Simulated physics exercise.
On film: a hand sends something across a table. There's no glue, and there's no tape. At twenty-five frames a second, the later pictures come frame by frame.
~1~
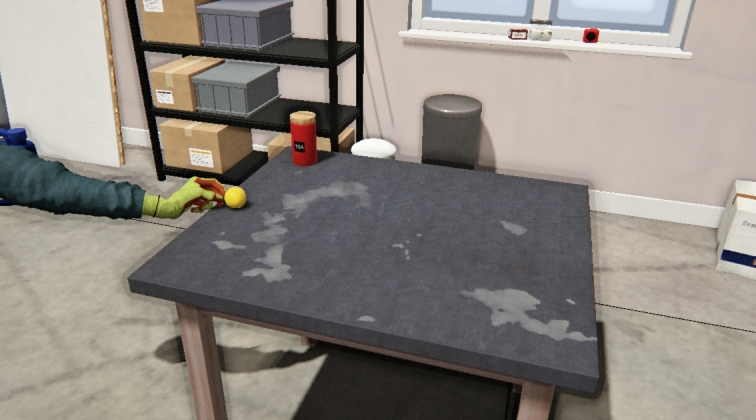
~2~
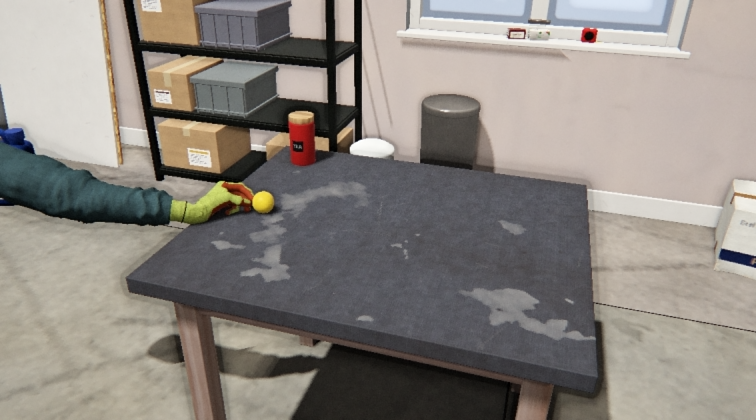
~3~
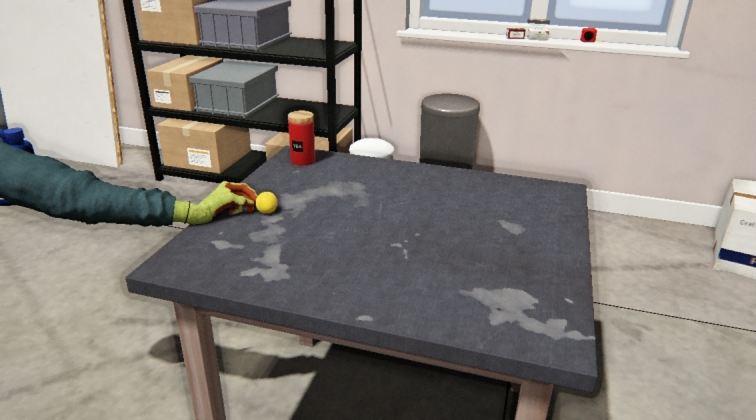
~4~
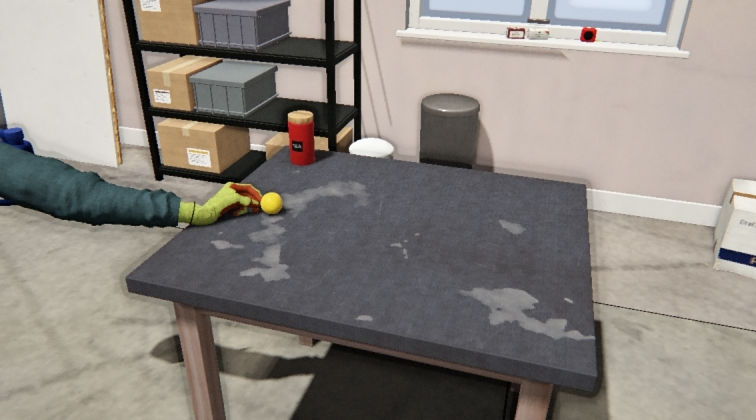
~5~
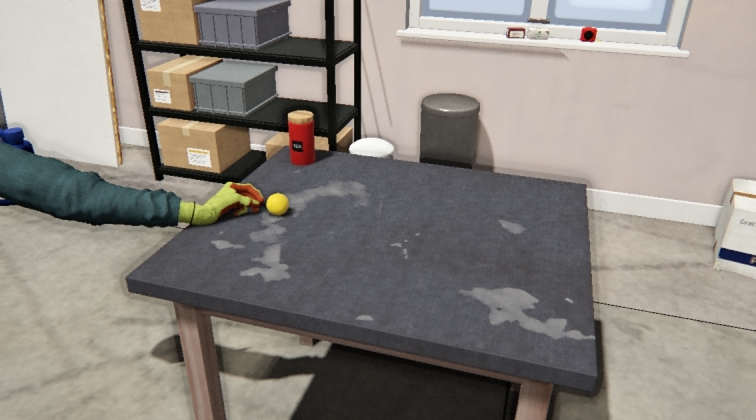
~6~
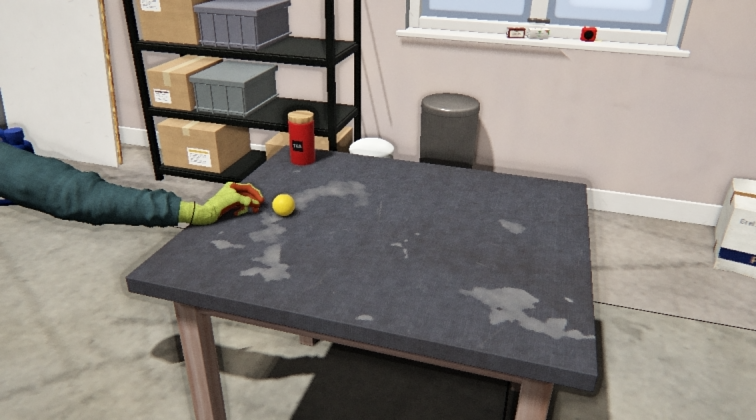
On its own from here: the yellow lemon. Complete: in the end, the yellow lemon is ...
... on the table.
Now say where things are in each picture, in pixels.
Under the hand; yellow lemon (236, 198), in the first frame.
Under the hand; yellow lemon (264, 203), in the second frame.
Under the hand; yellow lemon (267, 203), in the third frame.
Yellow lemon (272, 204), in the fourth frame.
Yellow lemon (278, 204) moved a little, in the fifth frame.
Yellow lemon (284, 205) moved a little, in the sixth frame.
Then, 0.20 s later than the last frame, yellow lemon moved well along near (311, 209).
Then, 0.50 s later than the last frame, yellow lemon moved well along near (345, 215).
Then, 0.90 s later than the last frame, yellow lemon moved well along near (376, 220).
When it is over, moved from the start, yellow lemon. End places, in pixels of the last picture, yellow lemon near (393, 223).
